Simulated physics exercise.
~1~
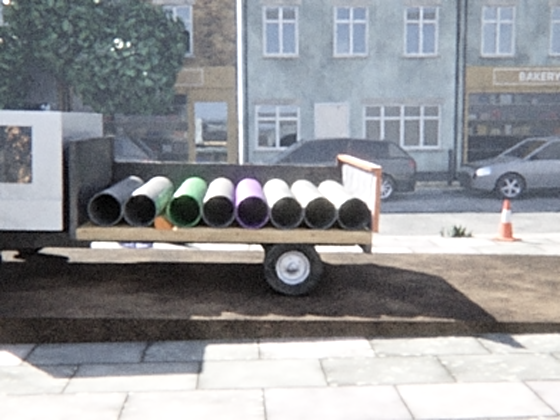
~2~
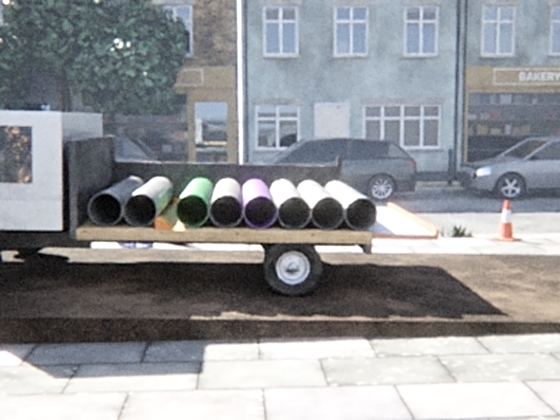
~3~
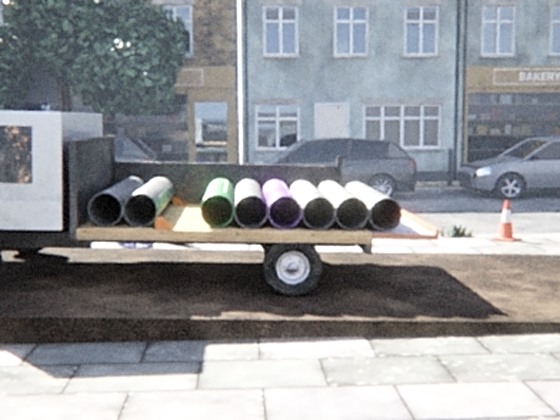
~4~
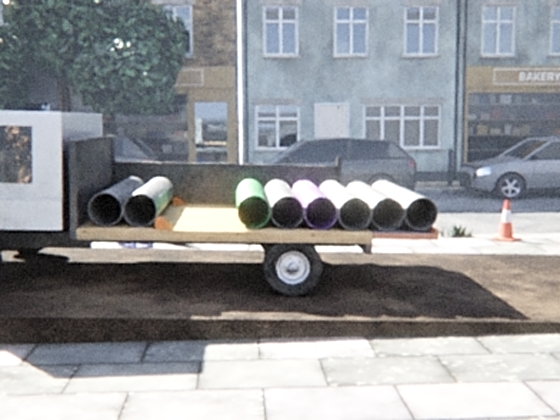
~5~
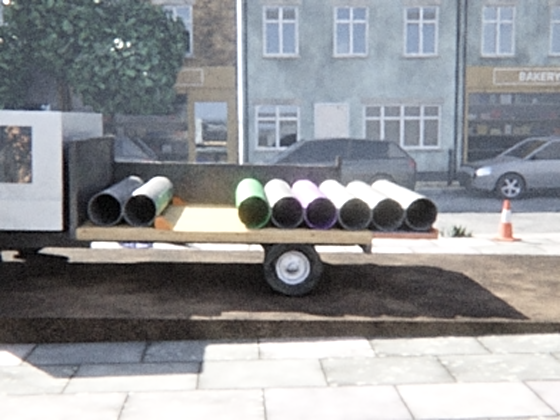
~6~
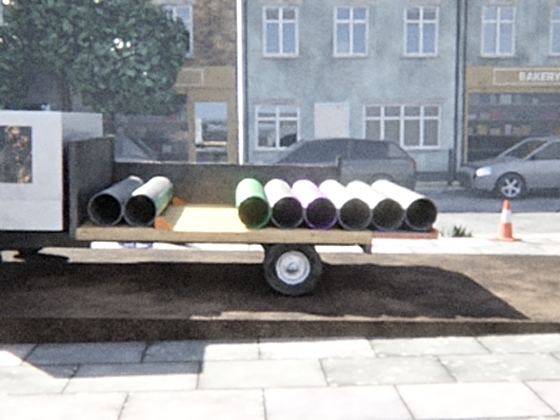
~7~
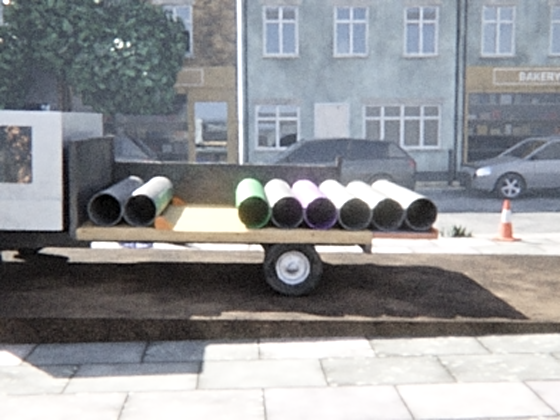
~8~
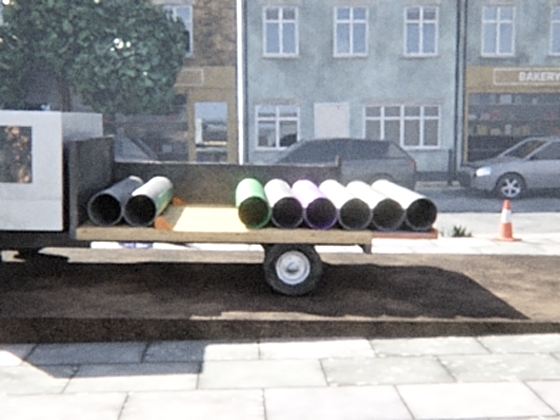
Plastic pipes on a parked pick-up's open bed rolling right as the tailgate drops, then stopping at its lip, none falling off.
